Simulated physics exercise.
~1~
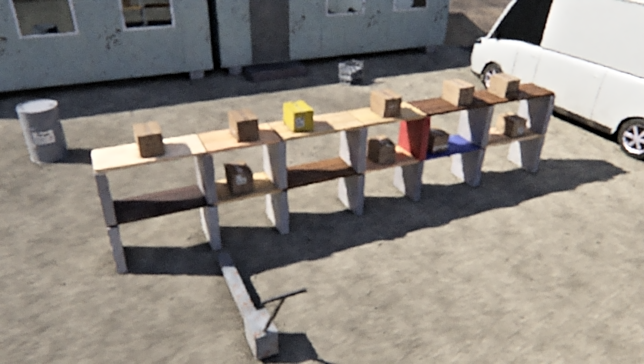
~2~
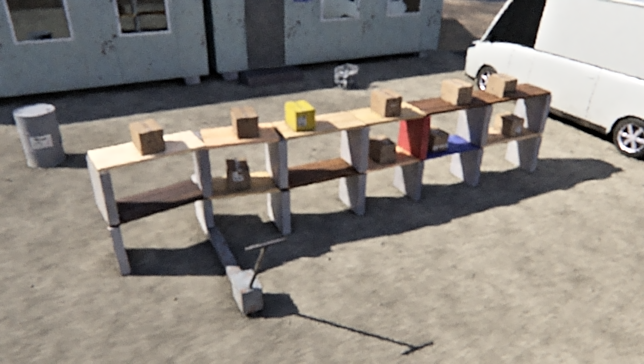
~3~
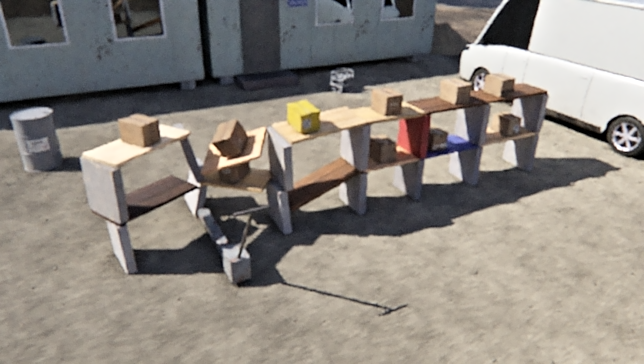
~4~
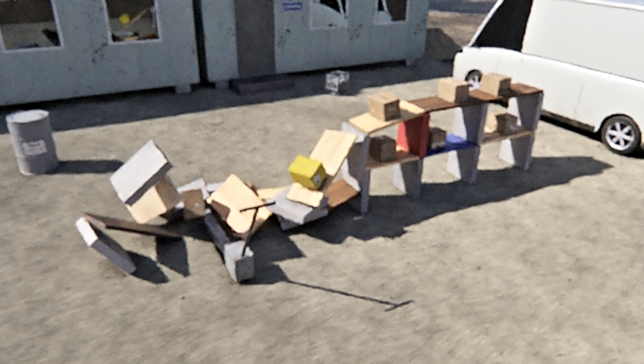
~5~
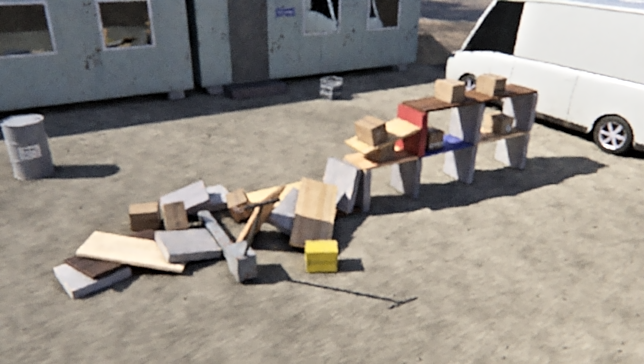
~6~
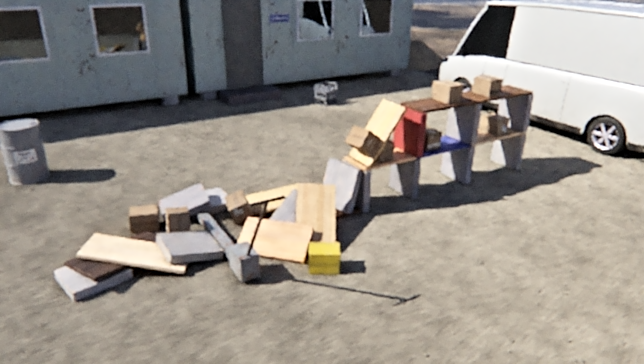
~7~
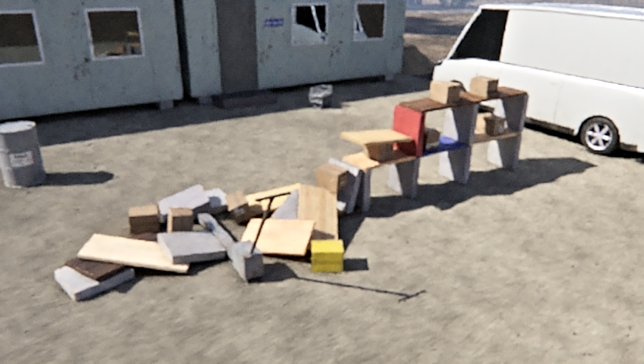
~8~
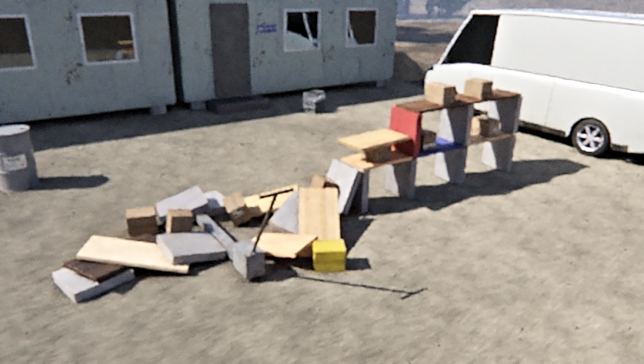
Makeshift board shelving collapsing from the left after a jack slides underneath, yellow box tumbling to the ground, right-hand section left standing.
